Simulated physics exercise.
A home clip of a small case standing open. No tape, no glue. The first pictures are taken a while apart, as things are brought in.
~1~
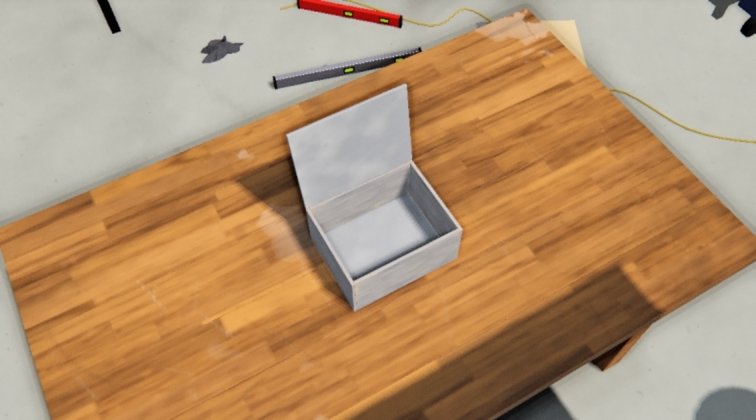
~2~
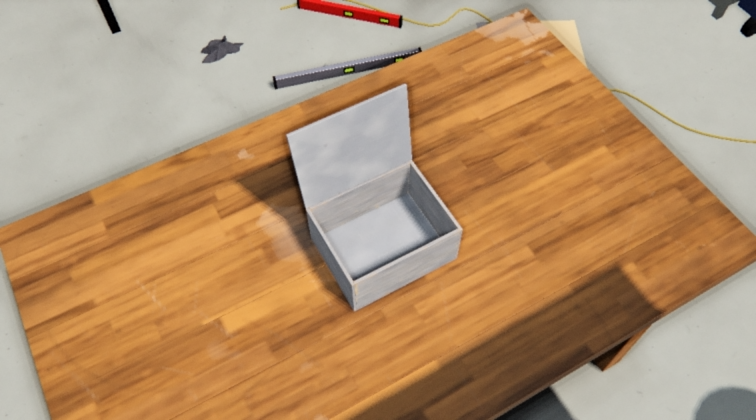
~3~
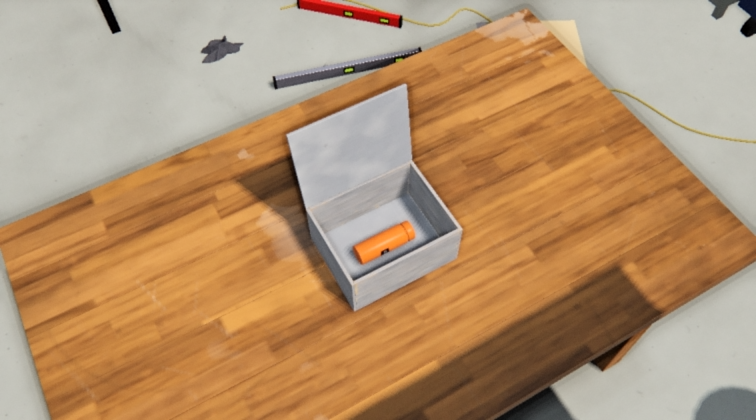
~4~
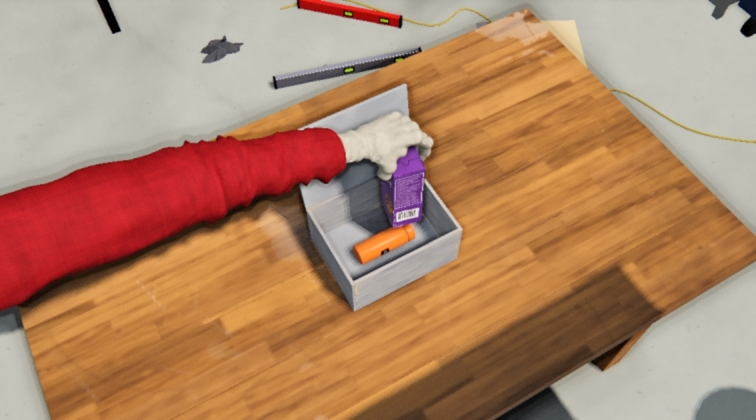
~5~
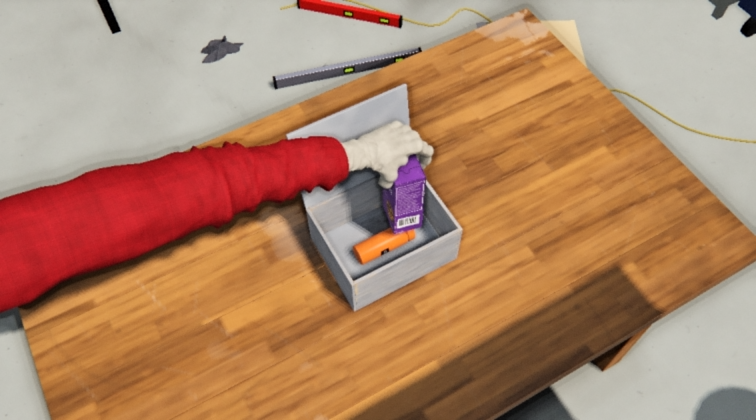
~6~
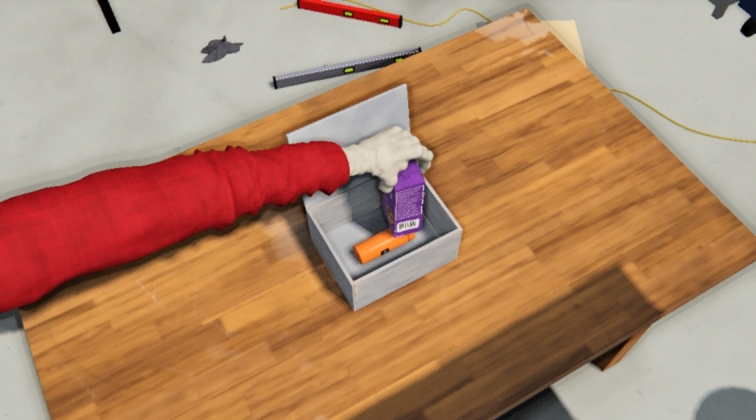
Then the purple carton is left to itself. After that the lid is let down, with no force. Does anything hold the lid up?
Outcome: The lid stays ajar.
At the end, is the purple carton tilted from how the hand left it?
It tips.
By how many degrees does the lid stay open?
Some 30° above the rim.
Then, 1.00 s later than the last frame, lid starting down; purple carton tilted by 27° near (401, 193).
Then, 2.30 s later than the last frame, lid 75° above the rim; purple carton tilted by 22° near (408, 202); orange shaker moved a little.
Then, 2.90 s later than the last frame, lid 46° above the rim; purple carton tilted by 13° near (418, 216); orange shaker moved a little.
Then, 3.30 s later than the last frame, lid 29° above the rim; purple carton tilted by 46° near (422, 221).
When it is over, lid 29° above the rim; lying over in the box, purple carton; orange shaker as before. End places, in pixels of the last picture, purple carton near (420, 221).
